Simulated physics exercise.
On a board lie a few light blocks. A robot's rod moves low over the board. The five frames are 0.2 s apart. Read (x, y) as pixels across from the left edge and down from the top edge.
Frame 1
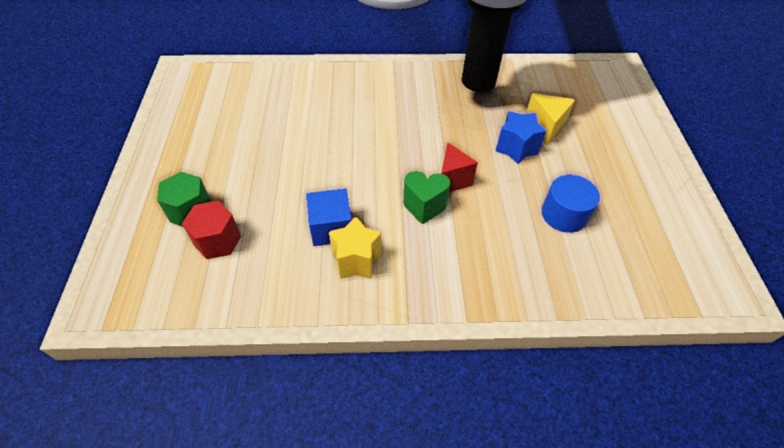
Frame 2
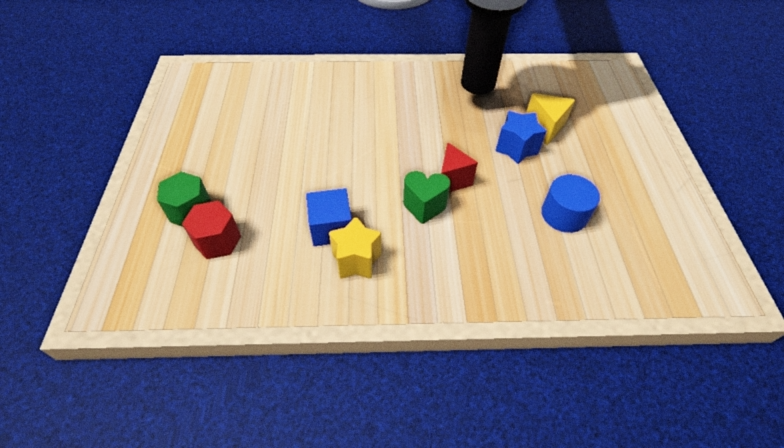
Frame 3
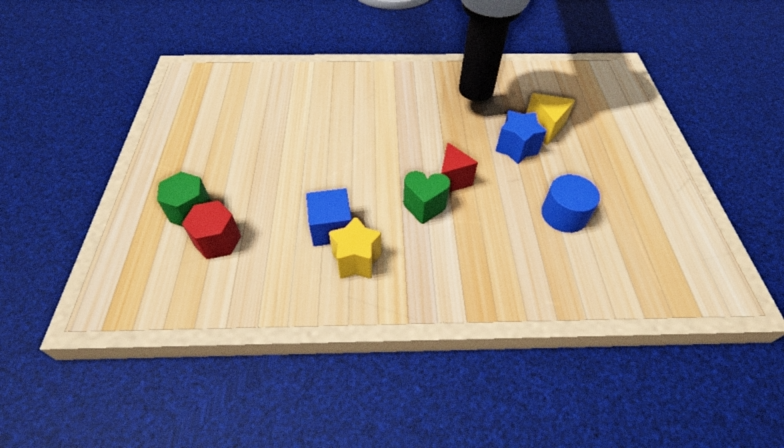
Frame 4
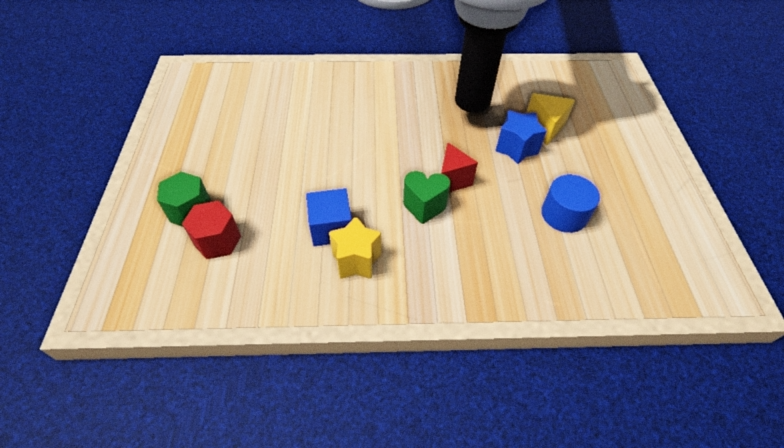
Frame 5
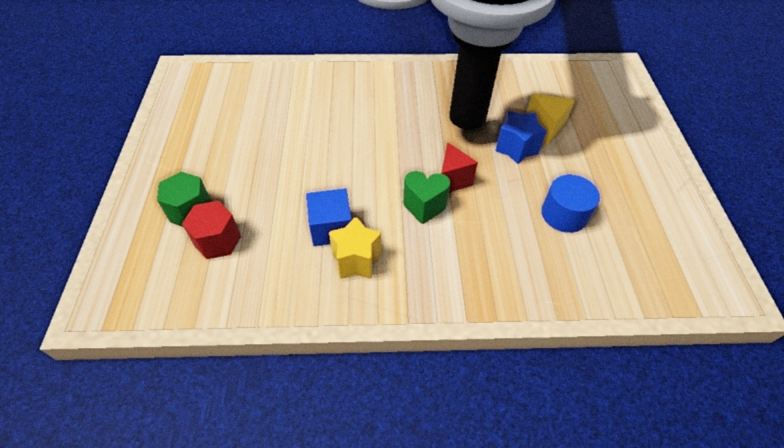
A black rod moves a short way down the board toward the unmoving red triangular block.
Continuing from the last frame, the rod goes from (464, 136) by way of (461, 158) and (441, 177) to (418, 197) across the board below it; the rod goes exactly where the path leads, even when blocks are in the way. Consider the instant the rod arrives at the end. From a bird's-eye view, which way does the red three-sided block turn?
Its spin: Anticlockwise.
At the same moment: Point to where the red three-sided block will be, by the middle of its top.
Somewhere near (448, 190).
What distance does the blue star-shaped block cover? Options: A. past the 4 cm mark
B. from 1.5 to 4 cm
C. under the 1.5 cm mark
Letter C.
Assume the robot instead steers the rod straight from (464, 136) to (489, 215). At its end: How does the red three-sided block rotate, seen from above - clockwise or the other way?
Looking from above, the answer is clockwise.
On the path given first. One third of the way, rod at (464, 141); nothing pushed yet.
Two thirds of the way, rod at (443, 160); green heart-shaped block at (425, 191), turned 35° clockwise; red three-sided block at (450, 179), turned 60° anticlockwise.
At the end, rod at (419, 179); green heart-shaped block at (417, 205), turned 20° clockwise; red three-sided block at (448, 190), turned 85° anticlockwise; blue star-shaped block unmoved.
